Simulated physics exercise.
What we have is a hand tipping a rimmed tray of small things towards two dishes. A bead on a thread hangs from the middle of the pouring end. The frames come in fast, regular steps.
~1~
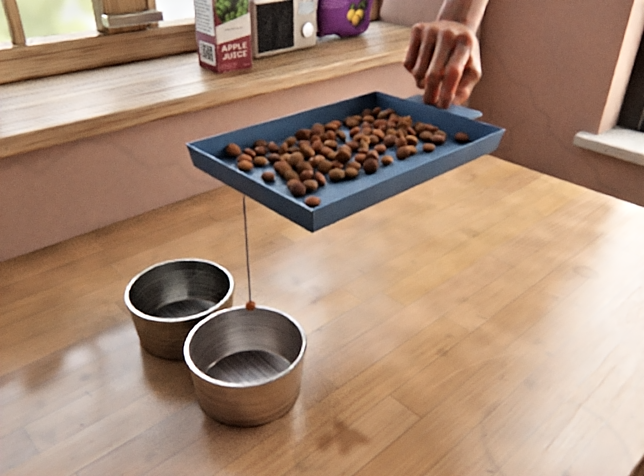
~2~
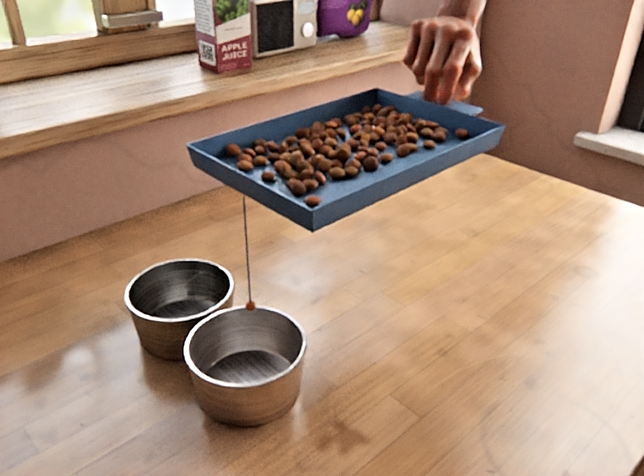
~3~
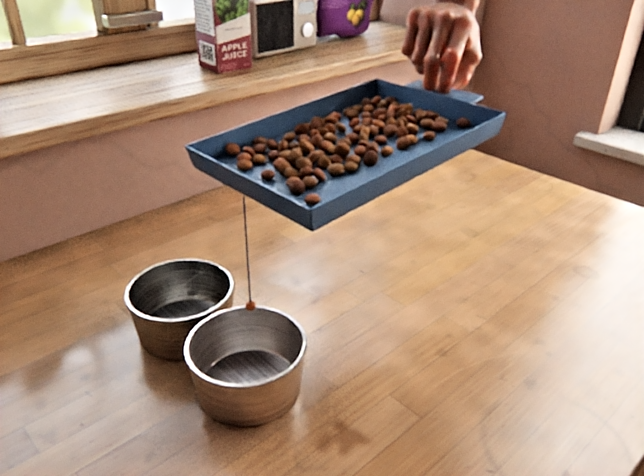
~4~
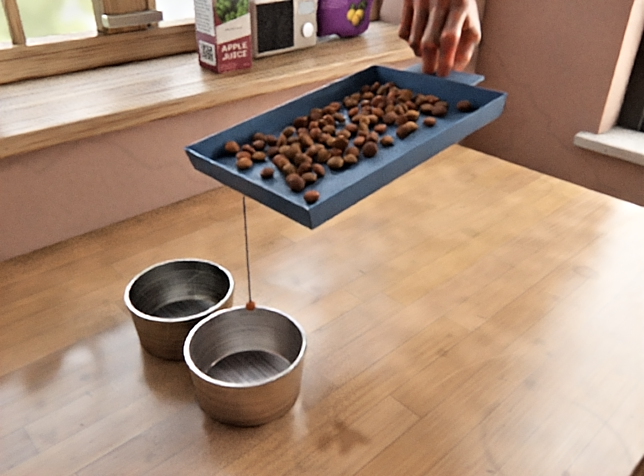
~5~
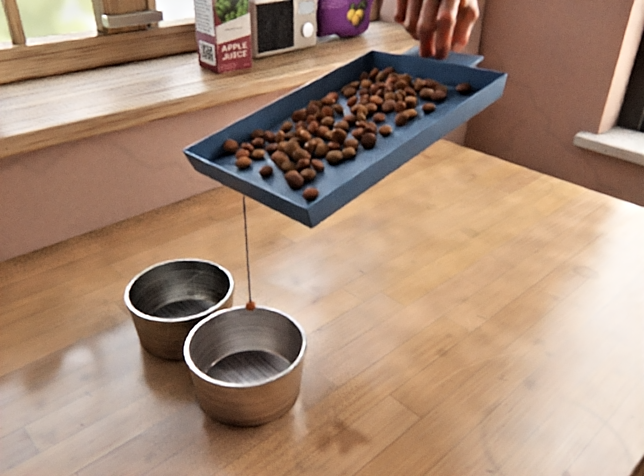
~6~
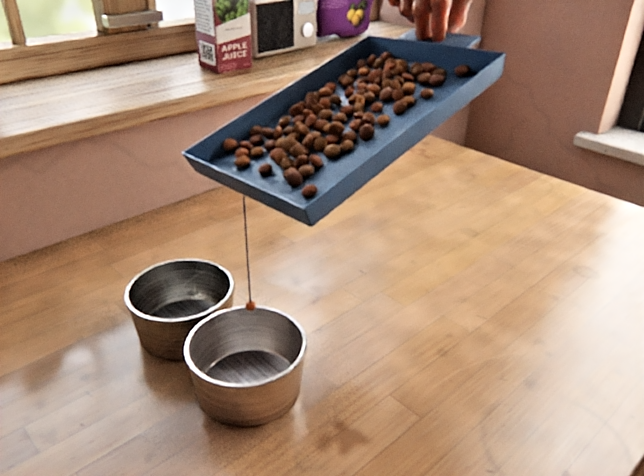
A hand held a blue tray of brown dog kibble above two metal dishes on a wooden table, then steadily raised the handle end, tilting the tray toward its left corner while the kibble stayed on it.
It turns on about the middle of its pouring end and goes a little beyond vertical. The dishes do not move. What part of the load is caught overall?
Caught overall: More than half.
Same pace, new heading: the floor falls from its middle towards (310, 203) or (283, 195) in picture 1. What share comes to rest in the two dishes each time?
First some 40, then 50 per cent.
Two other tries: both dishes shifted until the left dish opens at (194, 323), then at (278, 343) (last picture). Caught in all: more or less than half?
In turn: Most of it; under half.
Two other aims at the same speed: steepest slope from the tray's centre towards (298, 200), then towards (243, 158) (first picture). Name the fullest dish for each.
The first try: Right. The second: The left-hand dish.
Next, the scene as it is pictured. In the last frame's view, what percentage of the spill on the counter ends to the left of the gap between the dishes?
Roughly 100 in a hundred.
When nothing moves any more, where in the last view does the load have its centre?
Close to (190, 343).
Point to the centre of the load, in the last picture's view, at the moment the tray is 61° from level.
Roughly at (238, 143).
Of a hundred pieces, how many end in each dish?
The left dish has 50 per cent, the right dish has 30.
Soon after the last picture, tray tipped steeply; nearly all on the tray; a stray few in the air.
A little later, tray tipped right over; about a third on the tray; a small part in the right dish; about a quarter in the left dish; about a quarter outside both; about a quarter in the air.
Later still, tray tipped past a quarter turn; about a quarter in the right dish; about half in the left dish; about a quarter outside both.
At rest, tray tipped past a quarter turn; about a quarter in the right dish; about half in the left dish; about a quarter outside both.
